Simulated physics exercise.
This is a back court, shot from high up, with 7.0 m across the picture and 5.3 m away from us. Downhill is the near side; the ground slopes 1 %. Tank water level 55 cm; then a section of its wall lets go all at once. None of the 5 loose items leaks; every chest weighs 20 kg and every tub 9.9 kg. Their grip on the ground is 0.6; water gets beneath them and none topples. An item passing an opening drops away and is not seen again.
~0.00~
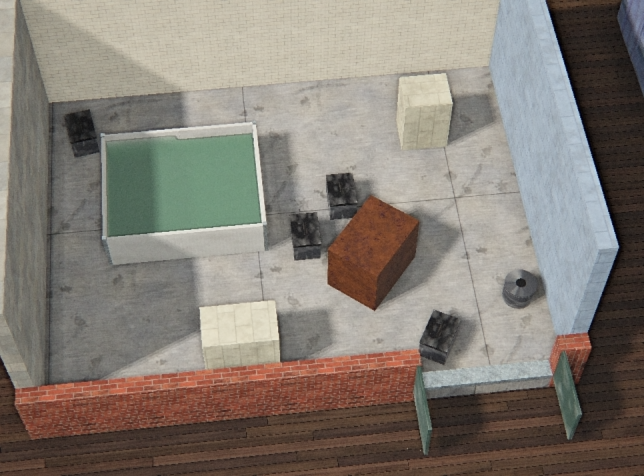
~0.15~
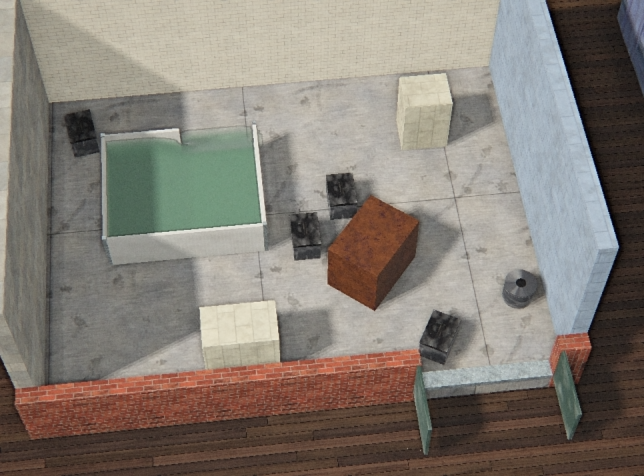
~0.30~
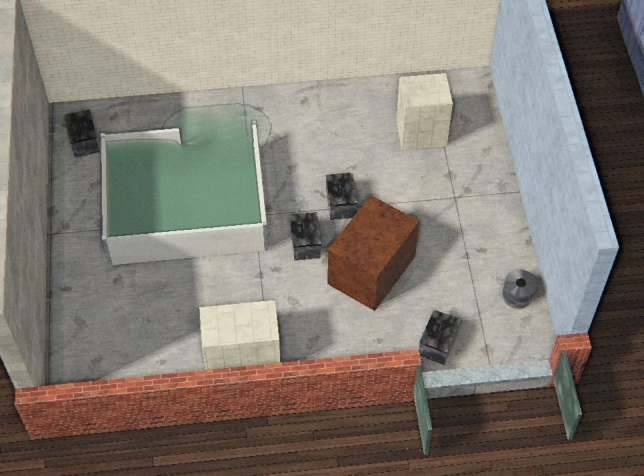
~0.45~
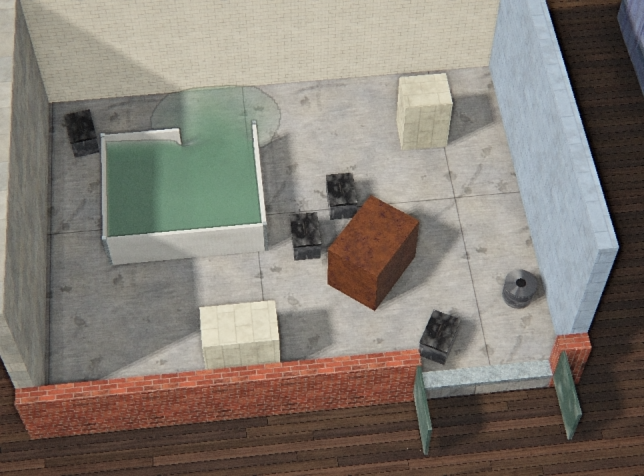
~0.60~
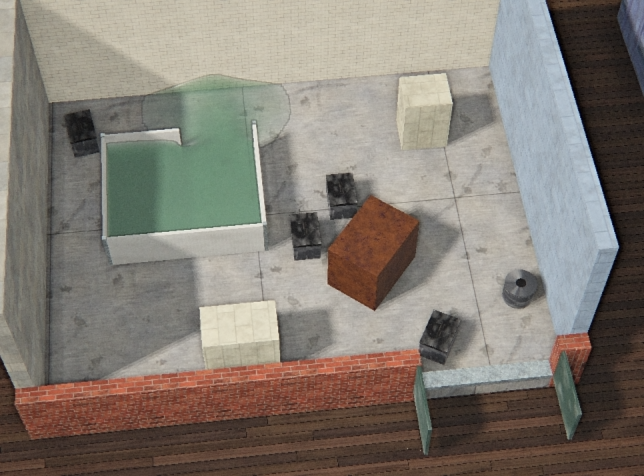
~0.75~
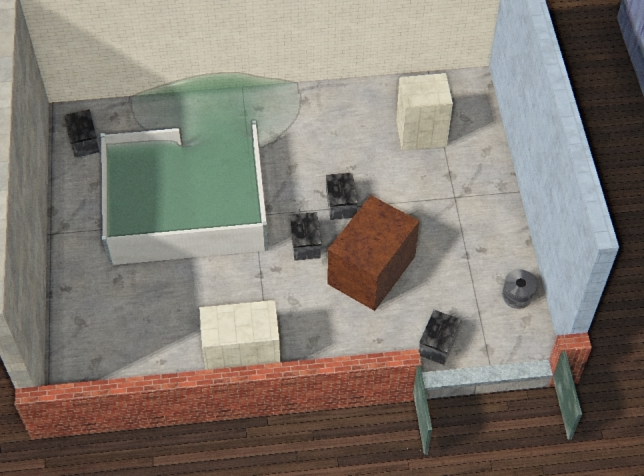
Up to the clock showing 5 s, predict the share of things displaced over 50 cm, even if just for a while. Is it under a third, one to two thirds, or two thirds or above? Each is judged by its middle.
It is under a third.
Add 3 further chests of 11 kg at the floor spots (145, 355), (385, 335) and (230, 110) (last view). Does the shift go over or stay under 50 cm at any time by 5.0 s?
One after another they come out inside the limit, inside the limit, above it.
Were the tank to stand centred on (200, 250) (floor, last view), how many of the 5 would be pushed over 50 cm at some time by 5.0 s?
Then 1 of them would.
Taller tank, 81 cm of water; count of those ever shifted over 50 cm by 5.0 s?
So the tally would be 2.
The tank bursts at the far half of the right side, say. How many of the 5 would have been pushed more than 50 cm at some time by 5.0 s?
You'd get 2 in that case.
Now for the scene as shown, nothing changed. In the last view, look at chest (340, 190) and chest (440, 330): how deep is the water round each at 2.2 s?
Close to 0 and 0 centimetres.
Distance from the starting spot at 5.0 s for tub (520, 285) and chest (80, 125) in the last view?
Shifts in order: 20 cm; 300 cm.
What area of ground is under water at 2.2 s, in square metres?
Flooded: Near 13 m2.
After 1.1 s 0 of 5 are over 50 cm from their spots; 0 afloat.
After 2.2 s 0 of 5 are over 50 cm from their spots; 0 afloat.
After 3.5 s 1 of 5 are over 50 cm from their spots; 0 afloat.
After 5.0 s 1 of 5 are over 50 cm from their spots, and 1 have been at some point; 0 afloat.
